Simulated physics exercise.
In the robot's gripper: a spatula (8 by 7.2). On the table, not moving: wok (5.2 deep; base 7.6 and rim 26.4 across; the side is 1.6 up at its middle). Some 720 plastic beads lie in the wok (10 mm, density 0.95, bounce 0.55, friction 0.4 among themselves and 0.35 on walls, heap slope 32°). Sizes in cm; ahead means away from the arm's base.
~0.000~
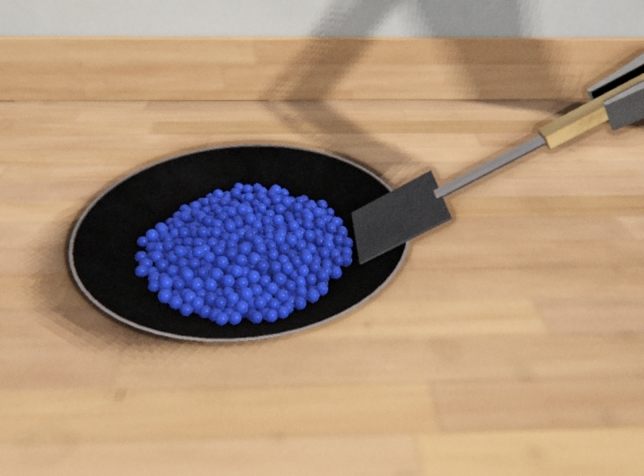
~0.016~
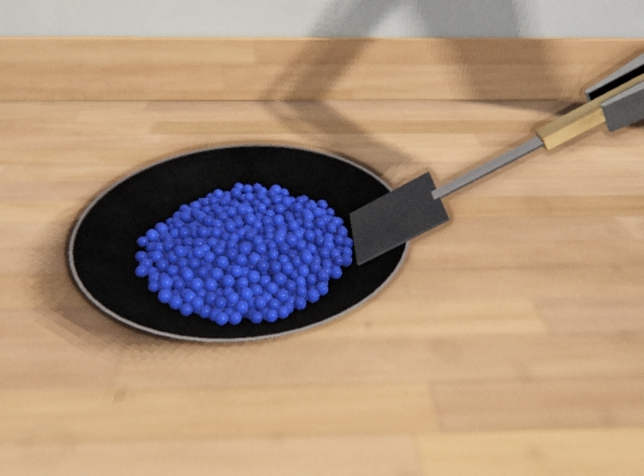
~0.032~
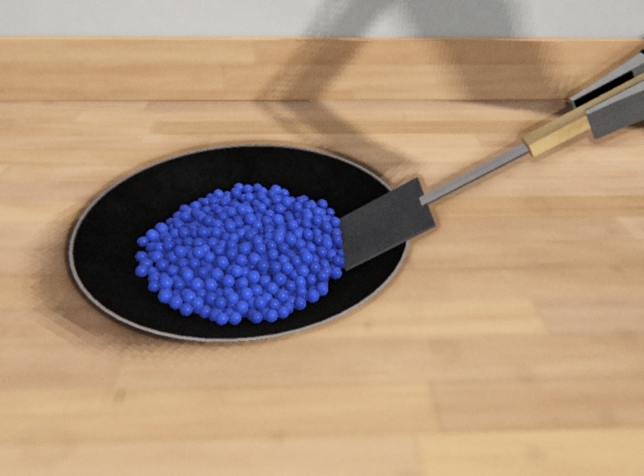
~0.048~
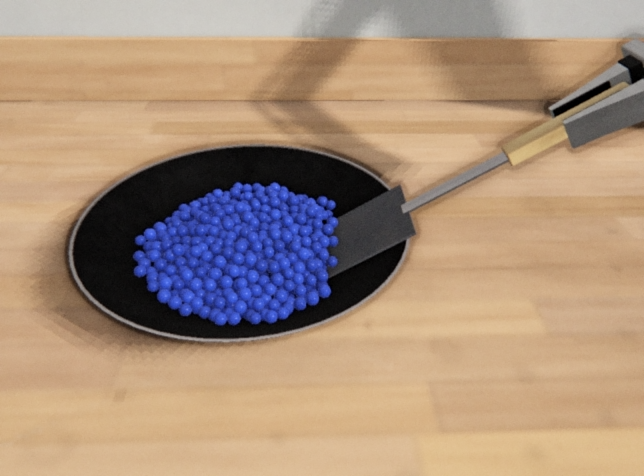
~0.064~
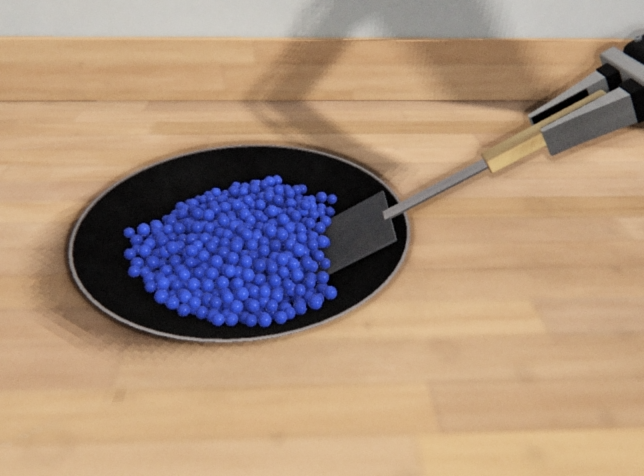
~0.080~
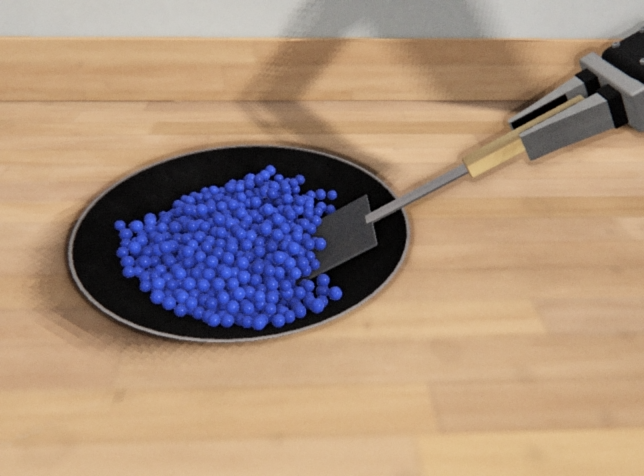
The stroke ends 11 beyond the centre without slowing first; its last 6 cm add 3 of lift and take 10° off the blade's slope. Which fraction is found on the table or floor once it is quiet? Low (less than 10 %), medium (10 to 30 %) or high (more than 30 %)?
On the table or floor the share is high, more than 30 %.
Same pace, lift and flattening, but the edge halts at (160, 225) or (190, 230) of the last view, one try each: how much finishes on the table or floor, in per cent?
Some 25 and 5 per cent.
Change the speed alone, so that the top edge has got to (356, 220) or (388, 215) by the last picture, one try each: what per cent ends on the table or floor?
About 45 and 35 per cent.
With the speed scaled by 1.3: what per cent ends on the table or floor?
Some 45 per cent.
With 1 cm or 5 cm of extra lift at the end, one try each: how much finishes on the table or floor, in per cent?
About 40 and 40 per cent.
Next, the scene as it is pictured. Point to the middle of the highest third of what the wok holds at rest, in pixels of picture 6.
Near (189, 232).
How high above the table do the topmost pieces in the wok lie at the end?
Some 4.5 cm.
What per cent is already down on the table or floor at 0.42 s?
Some 25 per cent.
After 0.14 s, sloping 33°, highest piece 6 above the table; 725 in the wok.
After 0.19 s, sloping 30°, highest piece 8 above the table; 716 in the wok, 9 on the blade or in flight.
After 0.42 s, sloping 23°, highest piece 11 above the table; 428 in the wok, 174 on the table or floor, 123 on the blade or in flight.
After 1.47 s, sloping 23°, highest piece 4 above the table; 428 in the wok, 297 on the table or floor.
In the end, 428 in the wok, 297 on the table or floor. That is 41 % on the table or floor.
